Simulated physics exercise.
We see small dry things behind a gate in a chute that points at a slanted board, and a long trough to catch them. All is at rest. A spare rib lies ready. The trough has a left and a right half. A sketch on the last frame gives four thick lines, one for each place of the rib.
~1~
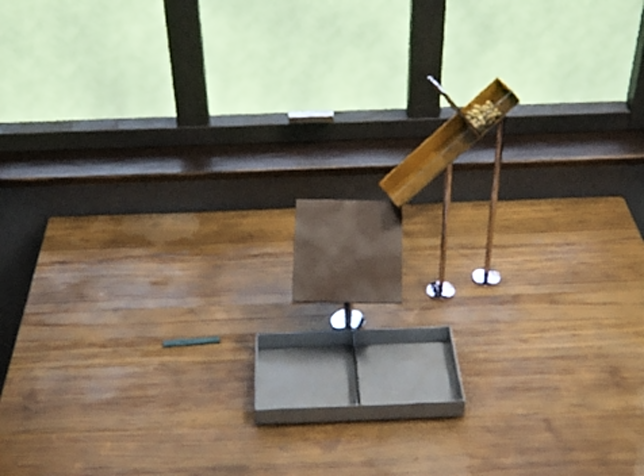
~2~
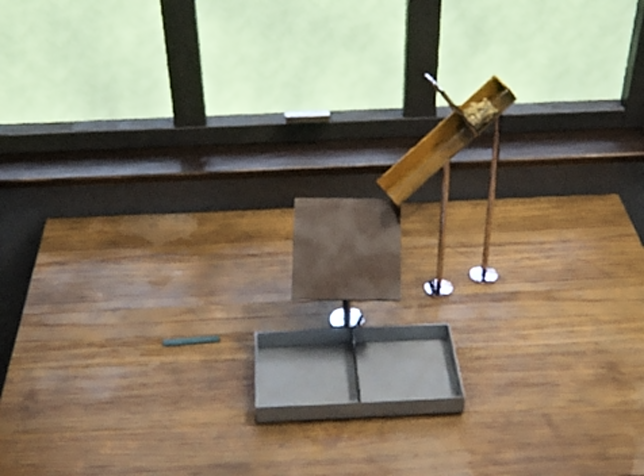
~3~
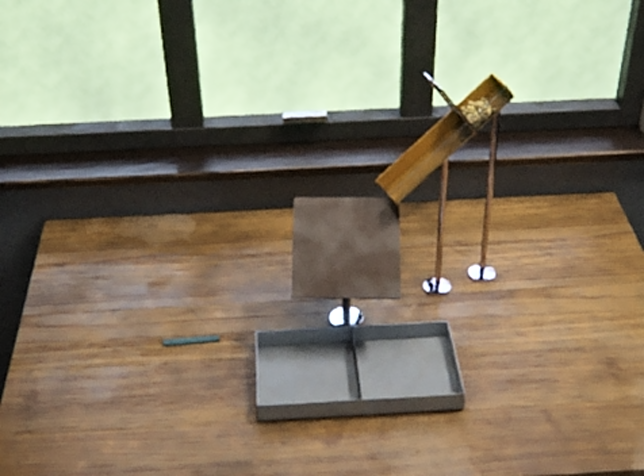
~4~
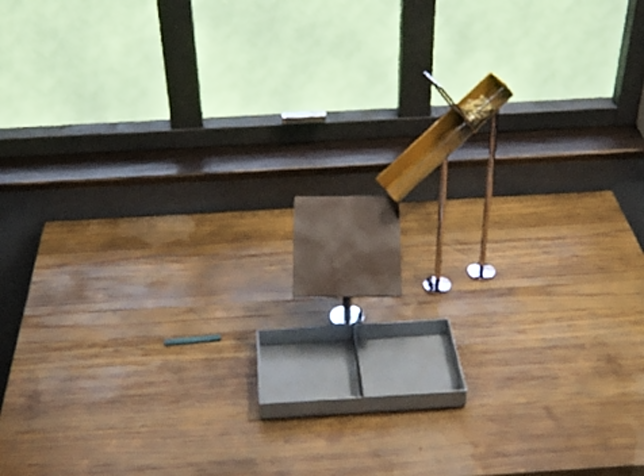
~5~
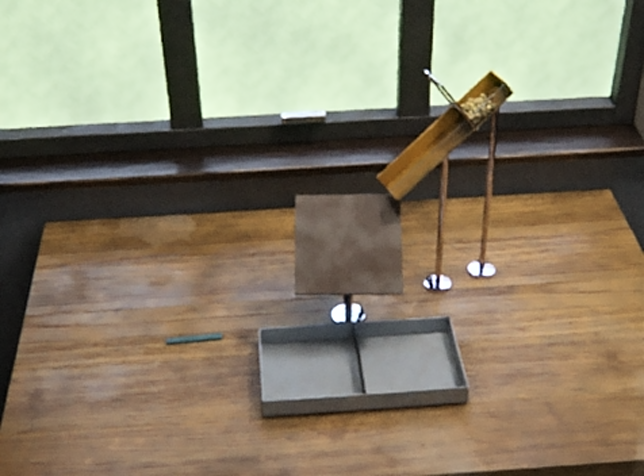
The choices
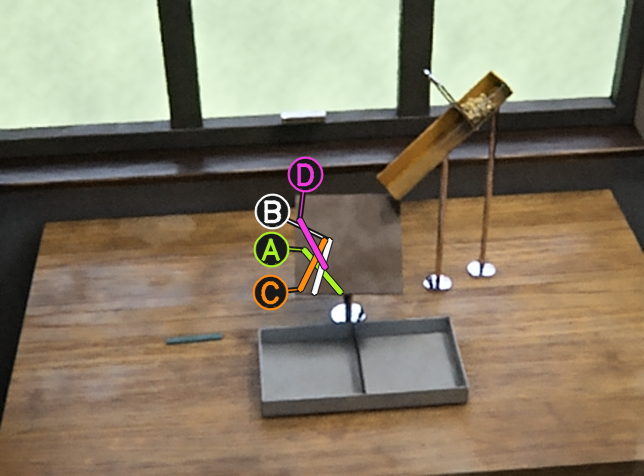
A wooden table holds a tilted chute, a slanted board and a divided tray, all still.
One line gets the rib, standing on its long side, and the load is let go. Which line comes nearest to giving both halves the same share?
A.
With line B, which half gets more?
More lands on the left.
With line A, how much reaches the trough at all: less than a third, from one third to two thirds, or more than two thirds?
More than two thirds.
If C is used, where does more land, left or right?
More lands on the left.
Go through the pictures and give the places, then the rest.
The first frame shows load behind the gate near (480, 115), soya beans; lip of the chute near (394, 201), sloping fairly steeply.
The second frame shows middle of the board near (347, 248), tilted fairly steeply; middle of its low edge near (346, 300); of its high edge near (348, 199).
The third frame shows front corners of the trough near (258, 405) and (465, 393); front end of its middle wall near (362, 399); gate still shut near (458, 112).
The fourth frame shows middle of the load near (474, 109); lip near (391, 196).
The fifth frame shows middle of the load near (475, 107); lip near (392, 194).
On the marked copy, line A from (304, 250) to (340, 292); line B from (329, 240) to (314, 292); line C from (324, 240) to (300, 289); line D from (299, 220) to (325, 267).
With A, of what is caught, close to half in the left half, close to half in the right.
With B, of what is caught, the whole lot in the left half, none at all in the right.
With C, of what is caught, the whole lot in the left half, none at all in the right.
With D, of what is caught, all but a few in the left half, only a few in the right.
